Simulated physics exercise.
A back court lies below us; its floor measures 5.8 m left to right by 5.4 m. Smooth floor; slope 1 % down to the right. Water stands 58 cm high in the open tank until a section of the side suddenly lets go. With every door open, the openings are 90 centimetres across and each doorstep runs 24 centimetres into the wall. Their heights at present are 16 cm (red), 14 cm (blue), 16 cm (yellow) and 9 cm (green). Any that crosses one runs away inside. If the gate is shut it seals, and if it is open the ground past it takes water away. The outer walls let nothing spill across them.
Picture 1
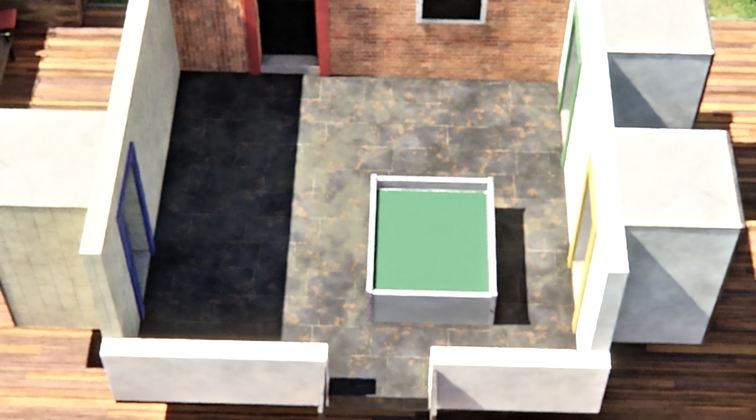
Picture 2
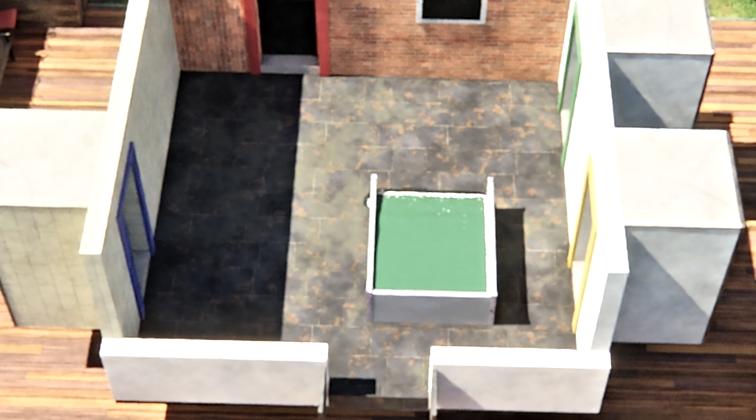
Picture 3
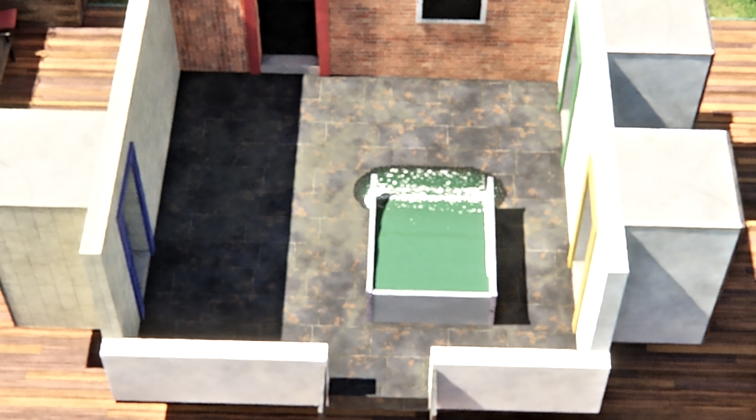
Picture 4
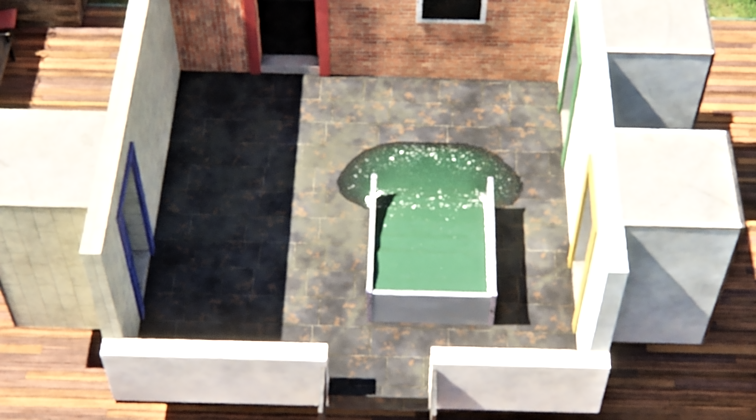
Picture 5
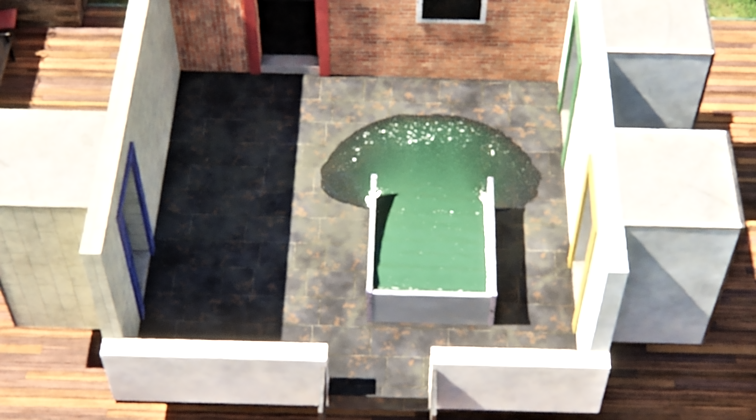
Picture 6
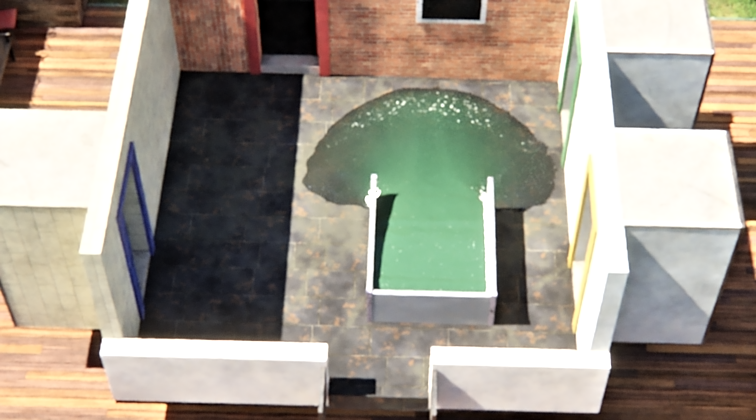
To begin with, an open tank of still green water stands on the dry stone floor of a walled court. Its far side opens, and water pours out there in a foaming edge, then spreads toward the brick wall in a widening, rounded green sheet while the level inside drops slightly.
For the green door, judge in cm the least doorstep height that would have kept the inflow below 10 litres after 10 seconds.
A doorstep of about 18 cm.
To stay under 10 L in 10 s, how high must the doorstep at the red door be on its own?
Red door - some 9.5 centimetres.
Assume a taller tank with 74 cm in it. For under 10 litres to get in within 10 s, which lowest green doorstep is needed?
I'd say close to 23 cm.
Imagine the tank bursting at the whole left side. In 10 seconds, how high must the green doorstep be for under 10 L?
Some 9.5 centimetres.
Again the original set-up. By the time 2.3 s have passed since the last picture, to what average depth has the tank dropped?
Around 12 cm on average.
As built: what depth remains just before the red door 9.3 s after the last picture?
About 4.5 centimetres.
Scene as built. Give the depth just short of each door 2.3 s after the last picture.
Red door 12 cm, blue door 0 cm, yellow door 0 cm, green door 18 cm.
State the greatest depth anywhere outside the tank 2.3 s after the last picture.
Up to some 26 cm.
Then, 0.7 s after the last picture water covers 30 % of the floor, deepest (32 cm) near (428, 85); 8 cm at the green door, 0 litres in over its 9 cm doorstep.
Then, 2.3 s after the last picture water covers 40 % of the floor, deepest (26 cm) near (546, 89); 18 cm at the green door, 30 litres in over its 9 cm doorstep.
Then, 9.3 s after the last picture water covers 95 % of the floor, deepest (9 cm) near (230, 375); 6 cm at the green door, 82 litres in over its 9 cm doorstep.
At the green door as built, the water peaked near 21 cm, 1.9 s after the last picture.
With a doorstep of 16 cm, 15 litres would have come in within the 10 s; with 22 cm, 2 litres. So under 10 litres takes about 18 cm.
